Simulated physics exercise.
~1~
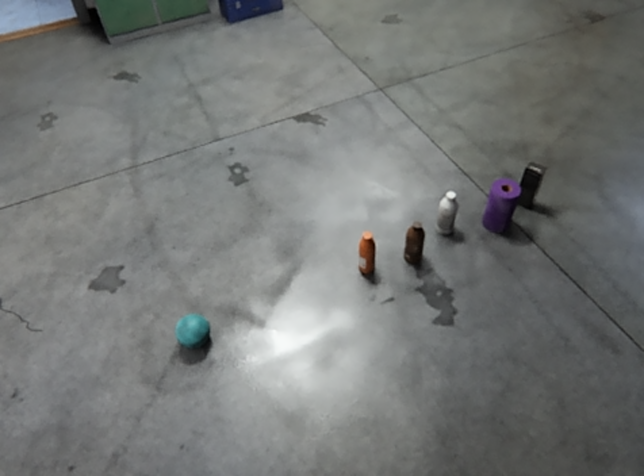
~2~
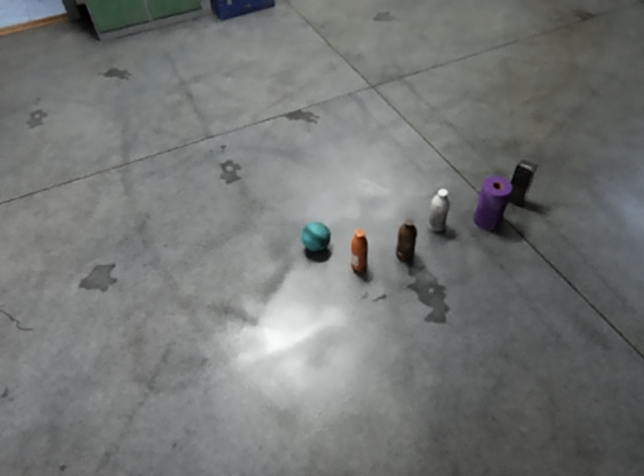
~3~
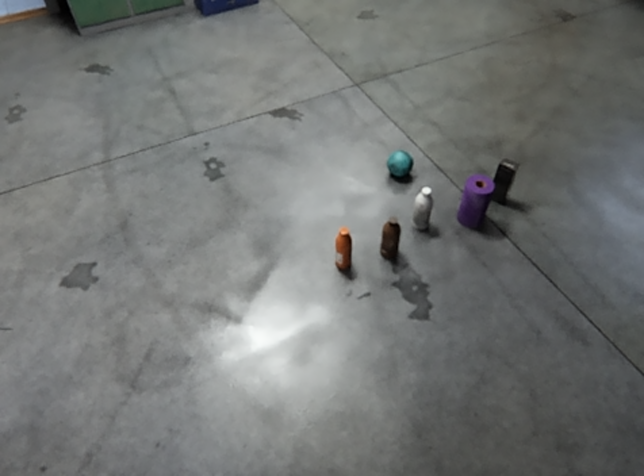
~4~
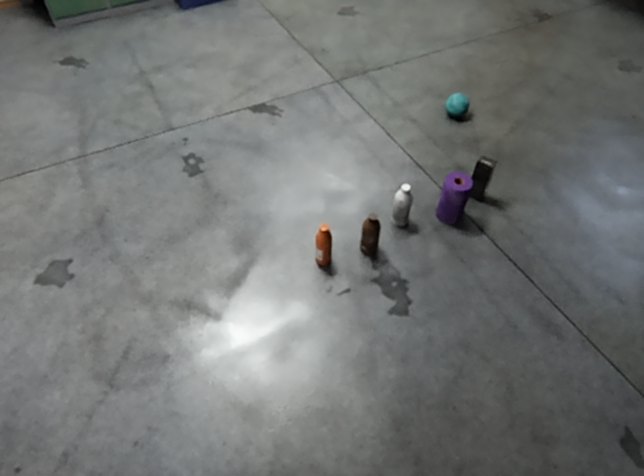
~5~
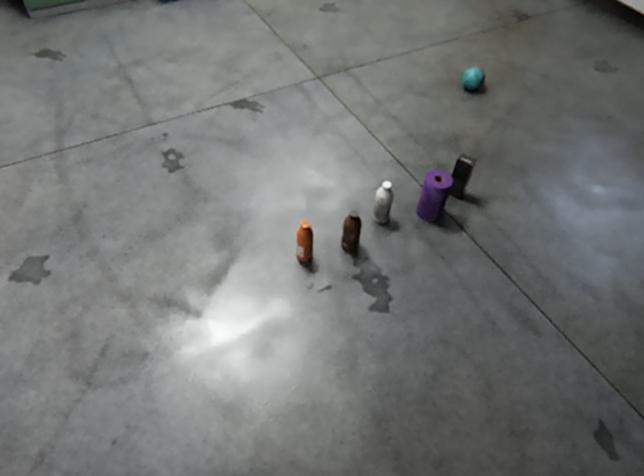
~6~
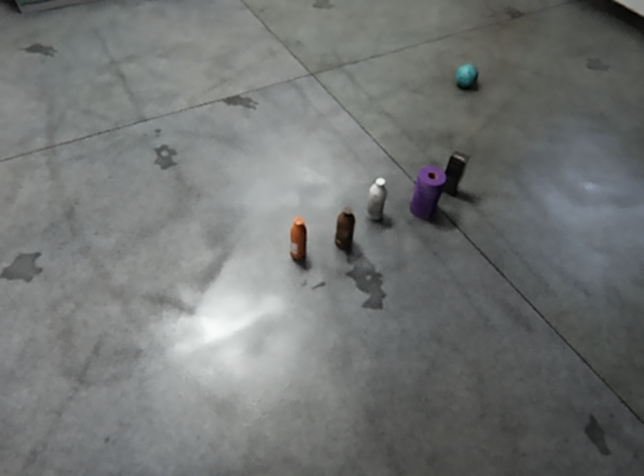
A turquoise ball rolls across a smooth grey concrete floor, seen from above at an angle, starting at the lower left. Toward the right stand five upright objects in a slanting row, an orange bottle, a brown bottle, a white bottle, a purple roll and a black carton. The ball travels right and away, passing behind the orange bottle, then beyond the brown and white ones, without touching any. It carries on past the purple roll and black carton as the view shifts slightly right. Finally it slows and rests toward the upper right, with all five objects still standing.
